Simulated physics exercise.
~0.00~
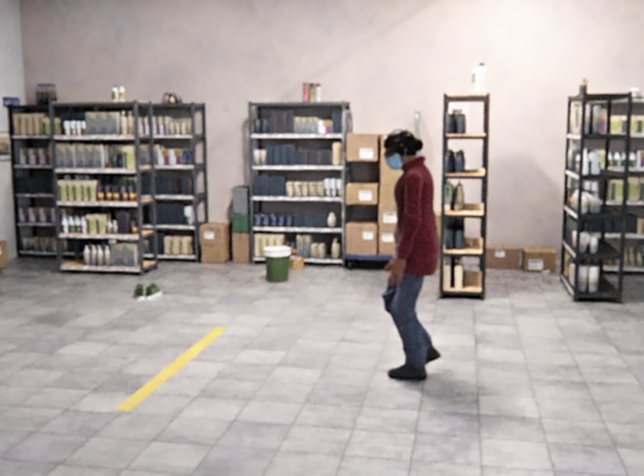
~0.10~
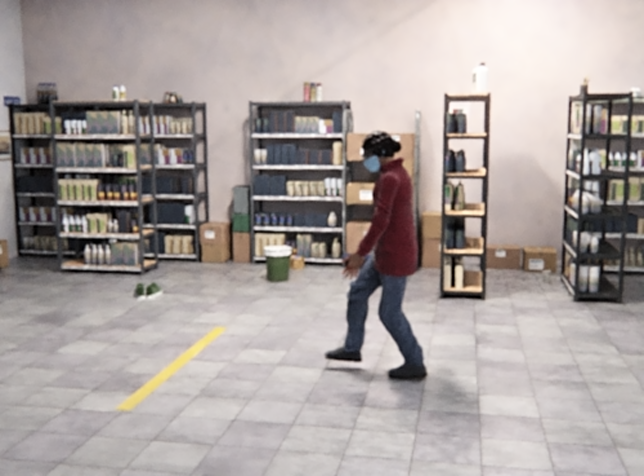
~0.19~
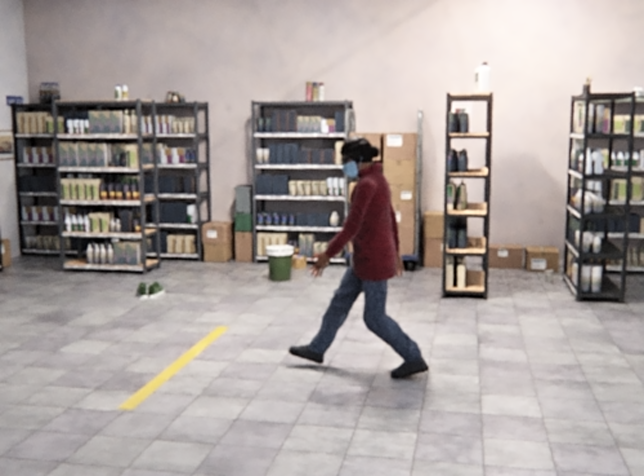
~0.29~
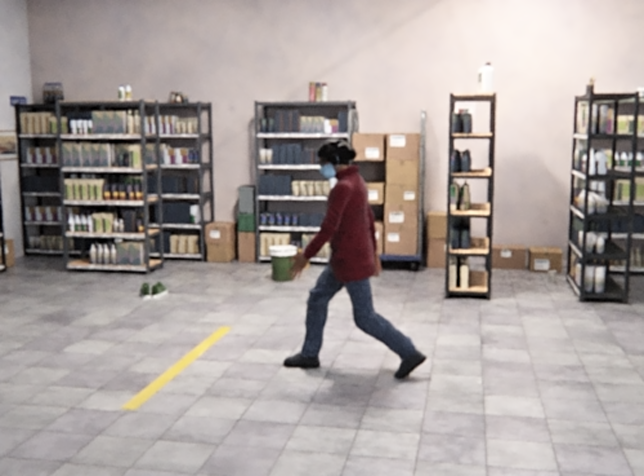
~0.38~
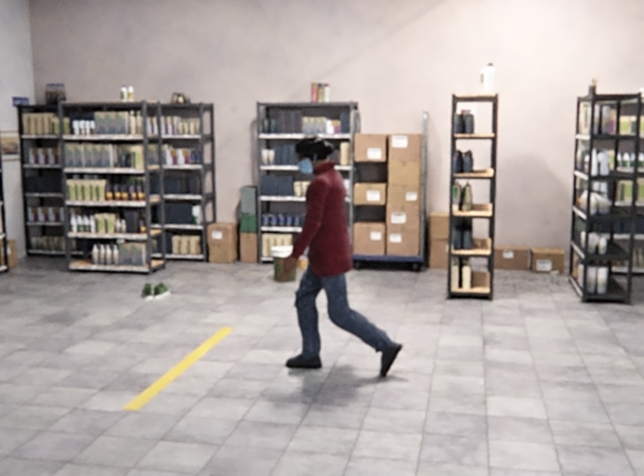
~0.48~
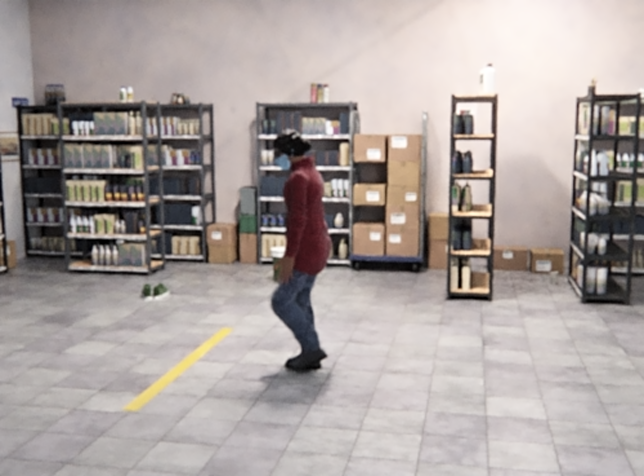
At the start, a person in a dark red top, jeans and a blue face mask stands side-on in a room lined with stocked shelves, facing left. The person then strides left across the grey tiled floor, arms low and legs opening wide, and draws nearer the yellow tape, legs closer together at the end.
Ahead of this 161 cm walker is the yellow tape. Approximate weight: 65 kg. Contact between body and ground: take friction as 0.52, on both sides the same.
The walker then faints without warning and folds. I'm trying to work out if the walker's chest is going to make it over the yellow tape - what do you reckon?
Across the line.
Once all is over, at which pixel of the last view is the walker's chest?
At about (76, 349).
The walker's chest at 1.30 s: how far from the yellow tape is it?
Past it by around 50 cm.
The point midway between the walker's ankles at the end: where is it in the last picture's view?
Estimated spot: About (155, 349).
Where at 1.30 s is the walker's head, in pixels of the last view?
At that time it is near pixel (56, 347) in the last view.
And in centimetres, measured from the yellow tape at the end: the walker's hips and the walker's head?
Walker's hips 30 past, walker's head 90 past.
After 0.75 s the walker's chest is 45 cm short of the yellow tape, near (248, 239) in the last picture's view; the walker's head 40 cm short of the yellow tape.
After 1.00 s the walker's chest is 2 cm short of the yellow tape, near (177, 295) in the last picture's view.
After 1.30 s the walker's chest is 50 cm past the yellow tape, near (96, 350) in the last picture's view; the walker's head 75 cm past the yellow tape.
Final state at 3.3 s, walker's hips cross the yellow tape; walker's head crosses the yellow tape; walker's chest crosses the yellow tape.
